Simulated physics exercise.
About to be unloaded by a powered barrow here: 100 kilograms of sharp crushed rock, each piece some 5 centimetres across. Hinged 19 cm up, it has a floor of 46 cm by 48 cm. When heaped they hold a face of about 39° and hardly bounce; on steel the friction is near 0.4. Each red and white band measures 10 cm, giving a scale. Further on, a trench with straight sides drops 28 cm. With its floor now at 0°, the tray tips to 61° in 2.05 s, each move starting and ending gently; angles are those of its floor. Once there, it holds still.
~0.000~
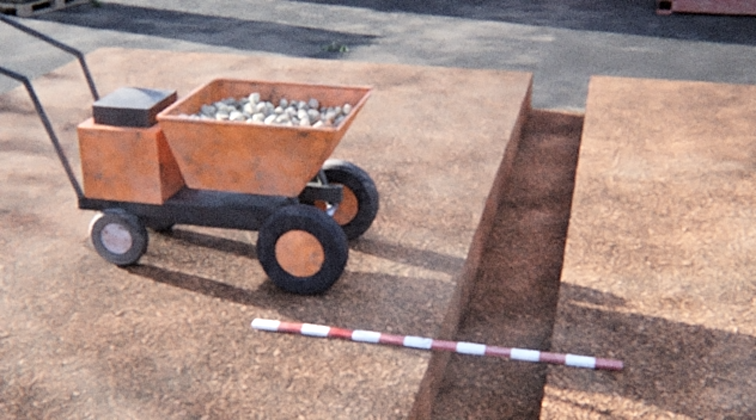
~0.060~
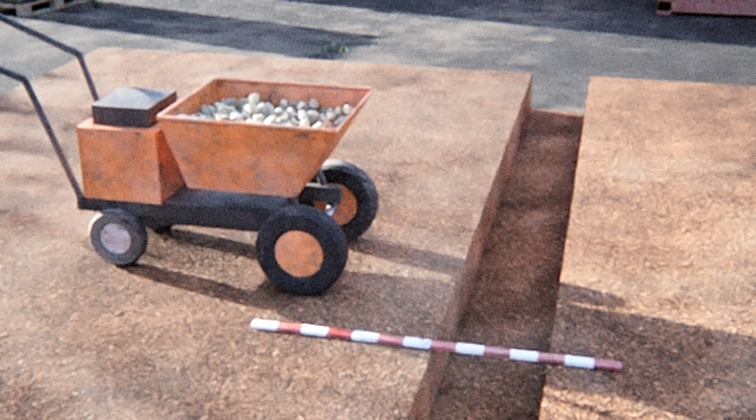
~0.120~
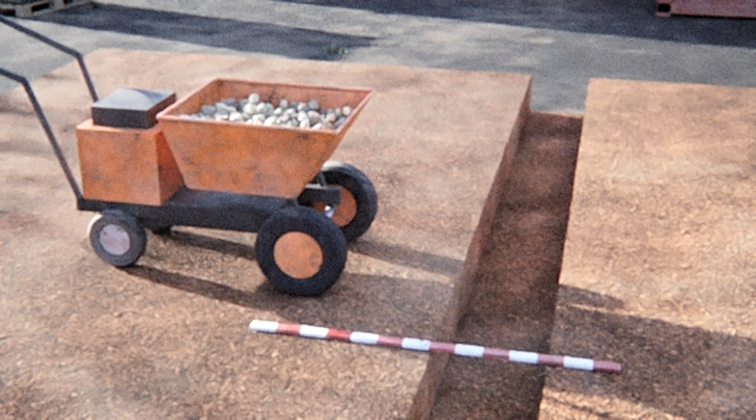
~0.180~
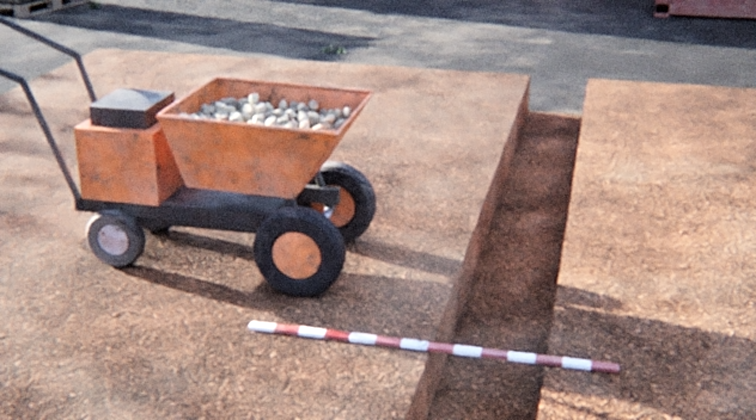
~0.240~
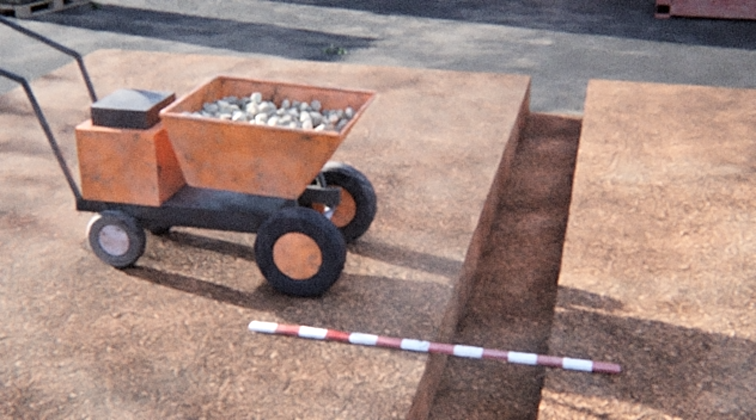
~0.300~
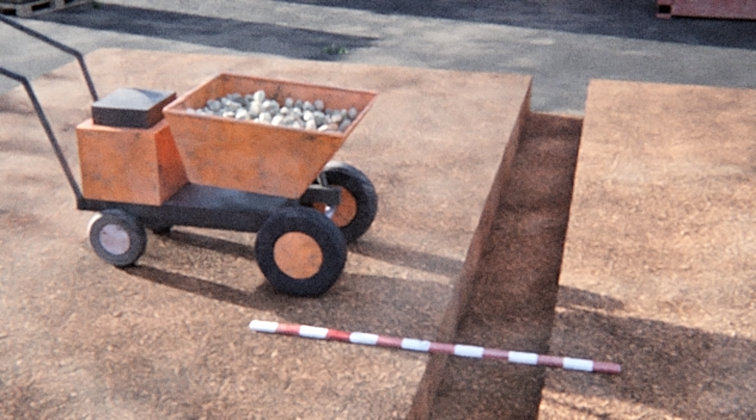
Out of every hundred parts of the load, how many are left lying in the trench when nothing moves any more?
Around 12 in every hundred.
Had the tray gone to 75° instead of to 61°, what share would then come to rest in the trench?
It would be near 80 per cent.
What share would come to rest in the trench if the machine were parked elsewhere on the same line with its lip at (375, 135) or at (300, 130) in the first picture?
Near 10 and near 5 percent.
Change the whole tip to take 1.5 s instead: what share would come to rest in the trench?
Close to 15 per cent then.
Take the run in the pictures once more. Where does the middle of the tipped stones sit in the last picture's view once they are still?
Their middle ends up near (501, 348).
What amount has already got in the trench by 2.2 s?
By then, around 5 percent.
After 1.5 s the floor is at 52°; 100 % in the tray; the foremost stones are at (415, 189).
After 2.2 s the floor is at 61°; 95 % in the tray, 1 % short of the trench, 4 % in the trench; the foremost stones are at (514, 338).
After 2.5 s the floor is at 61°; 90 % in the tray, 1 % short of the trench, 9 % in the trench; the foremost stones are at (535, 347).
After 4.4 s the floor is at 61°; 88 % in the tray, 12 % in the trench; the foremost stones are at (541, 363).
